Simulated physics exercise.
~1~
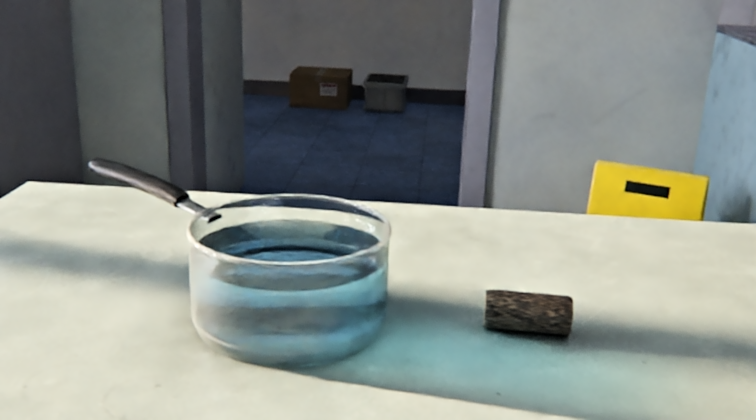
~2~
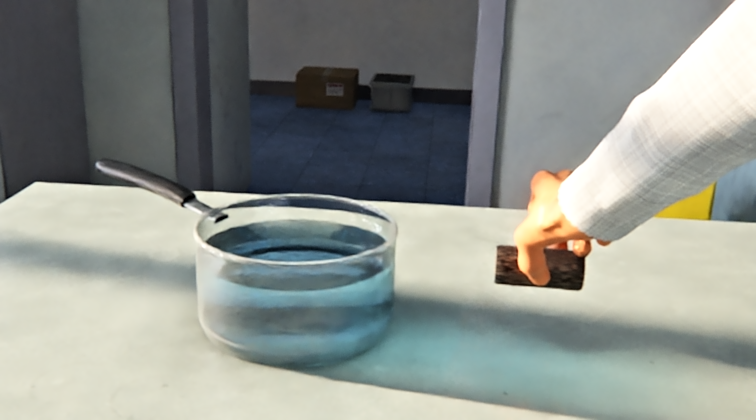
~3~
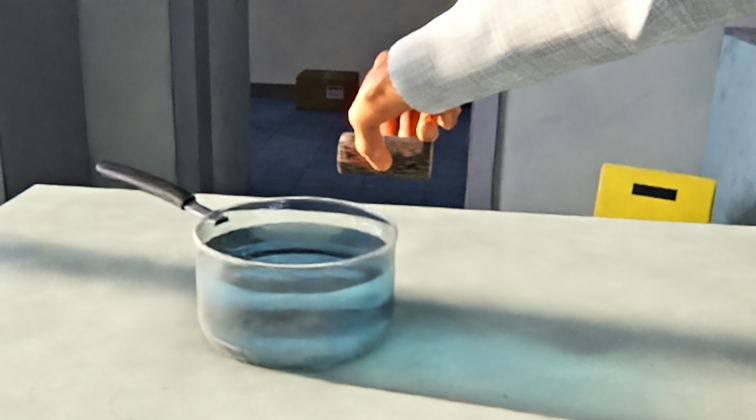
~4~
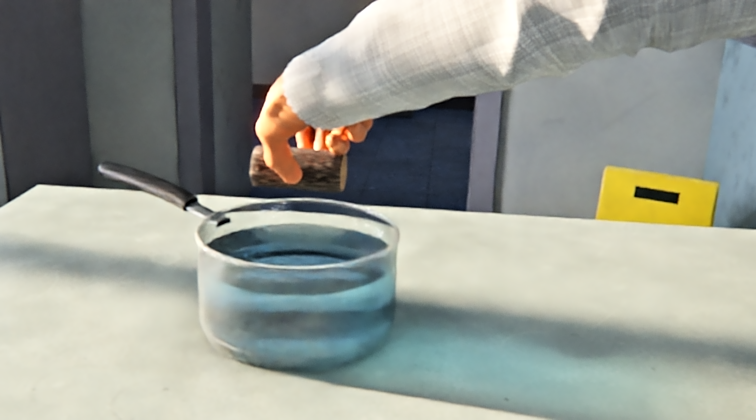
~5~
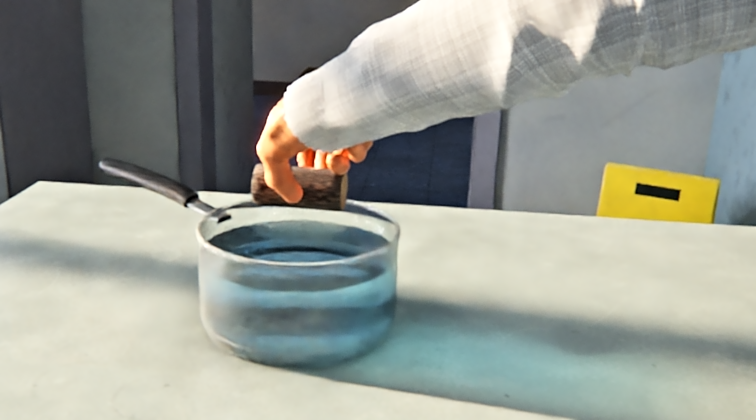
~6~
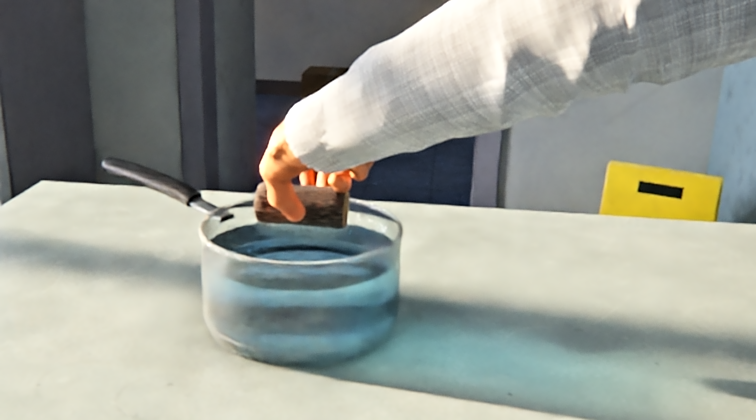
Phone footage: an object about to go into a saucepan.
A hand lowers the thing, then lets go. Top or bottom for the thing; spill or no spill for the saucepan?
Well, it keeps afloat, and as for the saucepan, it copes fine.
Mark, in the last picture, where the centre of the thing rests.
In the final view it sits close to pixel (302, 253).
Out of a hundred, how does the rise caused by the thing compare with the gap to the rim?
Result: 10 per cent.
Next, the piece of branch enters the water; the saucepan is about three quarters full.
After that, the piece of branch comes up again; the saucepan is about three quarters full.
Finally, the piece of branch rides on the surface; the saucepan is about three quarters full; the top is dry.
